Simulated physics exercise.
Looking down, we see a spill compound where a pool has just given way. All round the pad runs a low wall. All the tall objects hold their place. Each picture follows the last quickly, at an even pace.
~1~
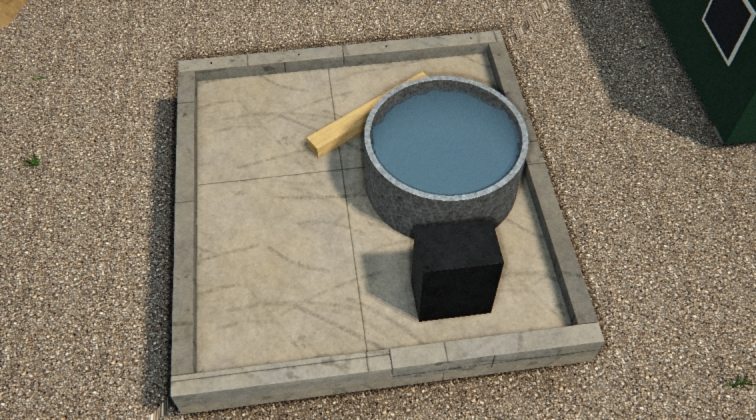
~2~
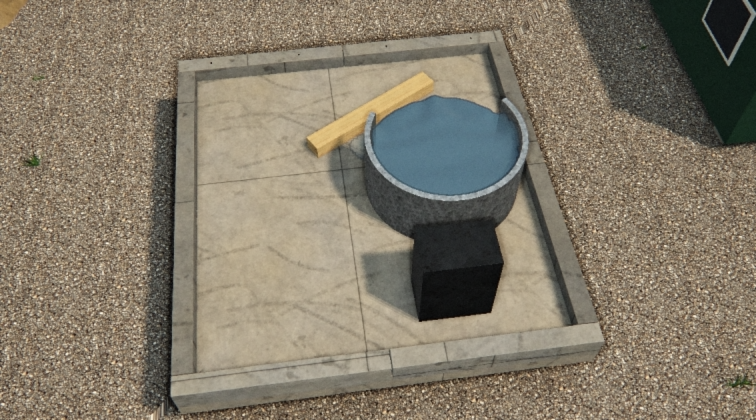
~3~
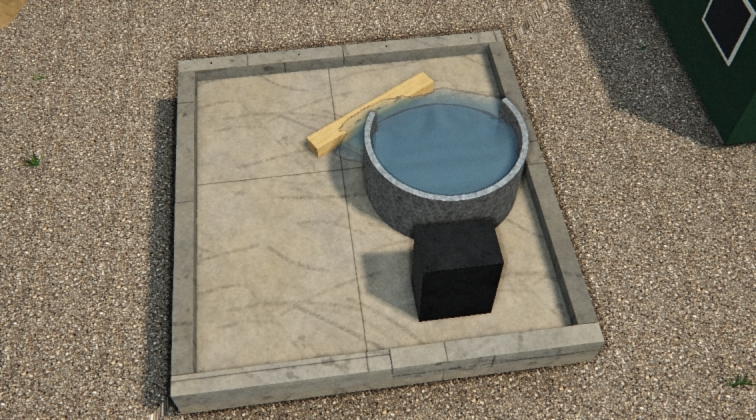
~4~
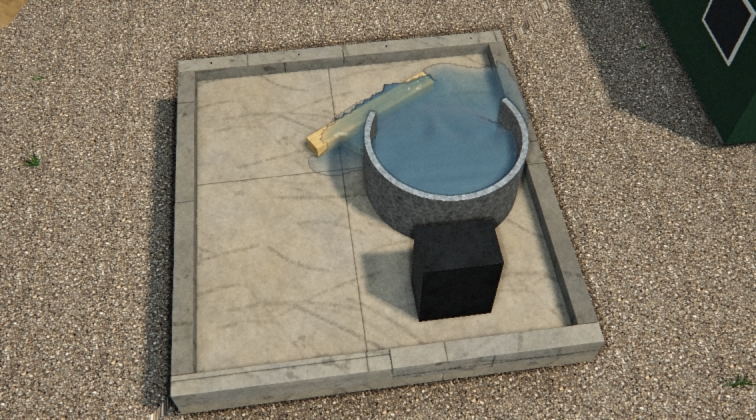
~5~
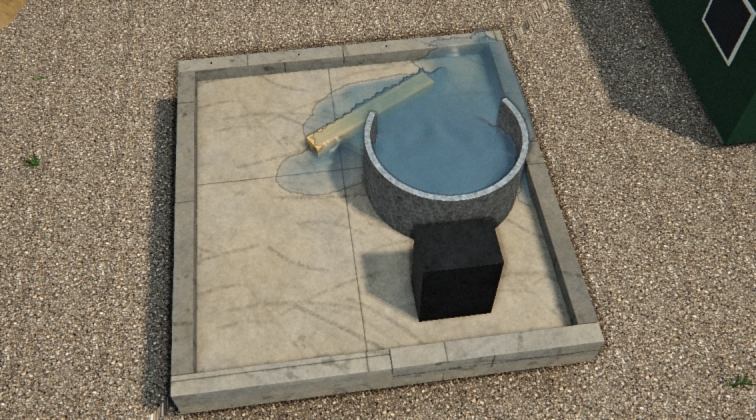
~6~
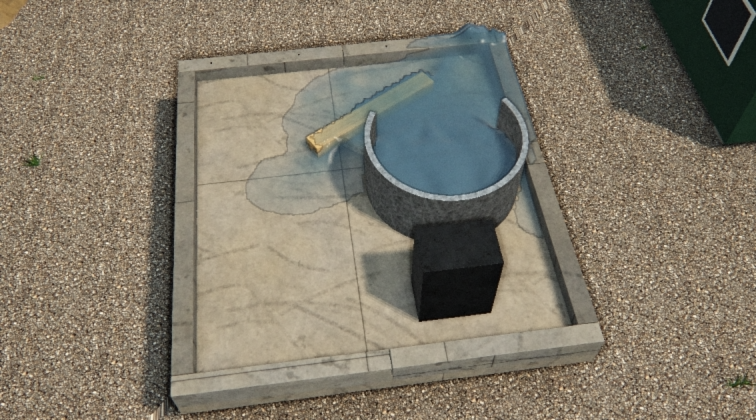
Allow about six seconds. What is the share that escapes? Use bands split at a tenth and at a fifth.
Over a fifth.
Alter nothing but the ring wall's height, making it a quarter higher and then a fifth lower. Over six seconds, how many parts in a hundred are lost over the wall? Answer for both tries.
Around 18 percent for the first try and around 34 percent for the second, I'd say.
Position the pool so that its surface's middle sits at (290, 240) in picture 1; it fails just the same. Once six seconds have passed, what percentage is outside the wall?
Estimated share: Around 20 %.
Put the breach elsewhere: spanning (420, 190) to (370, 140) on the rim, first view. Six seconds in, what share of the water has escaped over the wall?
Roughly 14 %.
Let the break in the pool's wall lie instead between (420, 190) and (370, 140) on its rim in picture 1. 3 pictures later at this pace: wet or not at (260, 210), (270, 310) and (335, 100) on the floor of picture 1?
First point swamped, second point swamped, third point bare.
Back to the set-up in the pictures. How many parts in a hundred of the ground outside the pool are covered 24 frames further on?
I reckon 85 per cent or so.
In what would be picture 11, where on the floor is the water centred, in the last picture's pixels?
Point: (418, 137).
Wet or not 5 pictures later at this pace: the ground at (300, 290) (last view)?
Short answer: Spared.
A moment on, water covers 45 % of the floor; the low wall has let 6 % over.
Next, water covers 50 % of the floor; the low wall has let 12 % over.
Then, water covers 70 % of the floor; the low wall has let 25 % over.
Later, water covers 70 % of the floor; the low wall has let 27 % over.
In the end, water covers 80 % of the floor; the low wall has let 27 % over.
